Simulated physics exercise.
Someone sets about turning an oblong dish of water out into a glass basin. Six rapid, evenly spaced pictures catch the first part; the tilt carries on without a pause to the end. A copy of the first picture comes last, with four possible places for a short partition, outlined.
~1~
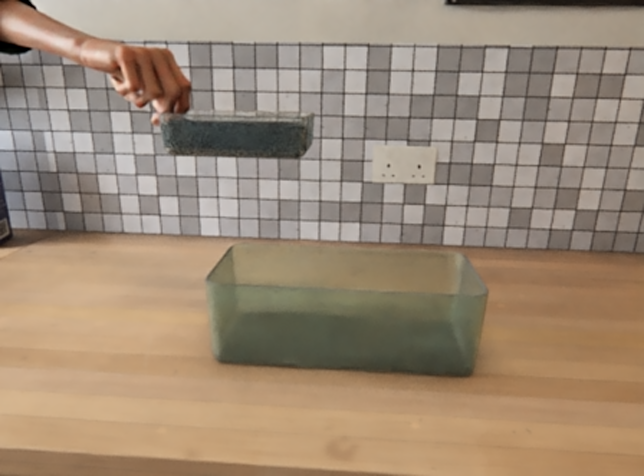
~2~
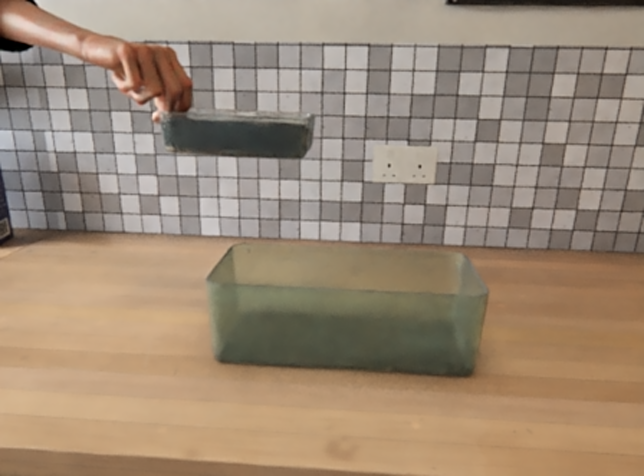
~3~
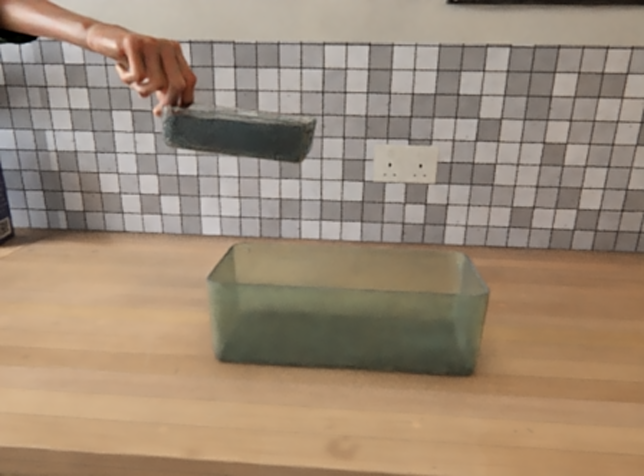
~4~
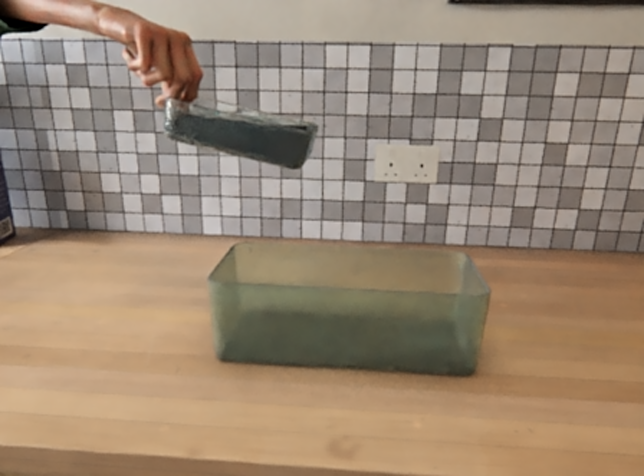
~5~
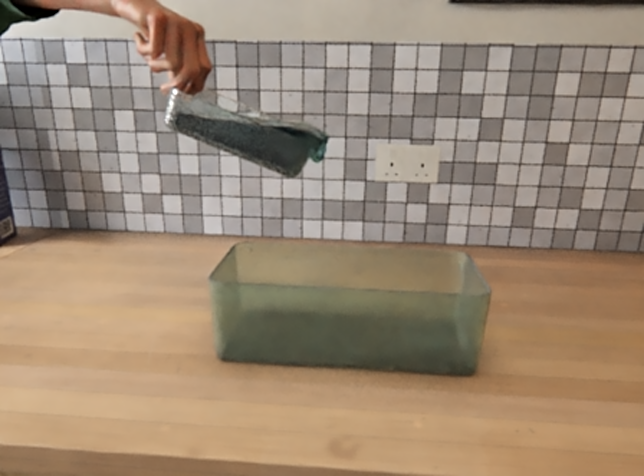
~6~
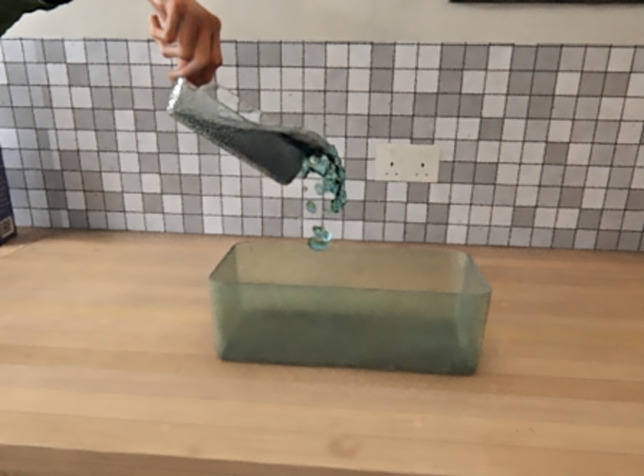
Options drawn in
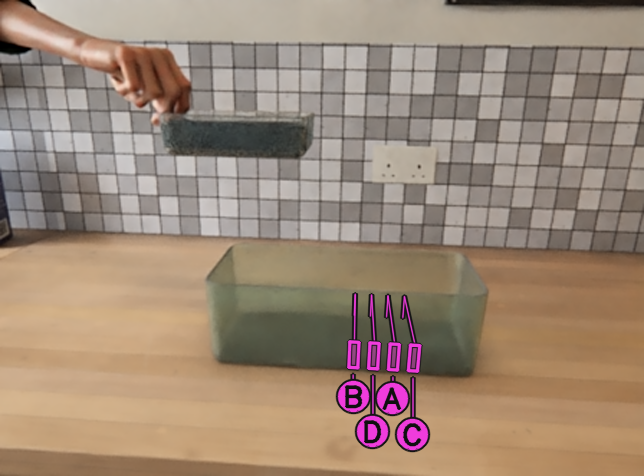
On a wooden counter by a tiled wall, a hand held a small oblong dish above a larger glass basin, then tilted it down to the right until greenish water spilled over its lip.
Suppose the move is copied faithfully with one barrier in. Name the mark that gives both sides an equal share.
Position D.
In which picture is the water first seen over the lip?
In picture 4.
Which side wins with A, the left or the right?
More ends on the left.
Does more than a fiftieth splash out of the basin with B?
Yes.
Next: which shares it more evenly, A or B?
Here it is position B.
On the marked copy, A at (392, 376); B at (353, 374); C at (412, 378); D at (372, 375).
For position A, about 83 % ends left of the wall and 7 % right of it; 10 % is lost outside.
For position B, about 30 % ends left of the wall and 60 % right of it; 10 % is lost outside.
For position C, about 82 % ends left of the wall and 8 % right of it; 10 % is lost outside.
For position D, about 46 % ends left of the wall and 44 % right of it; 10 % is lost outside.
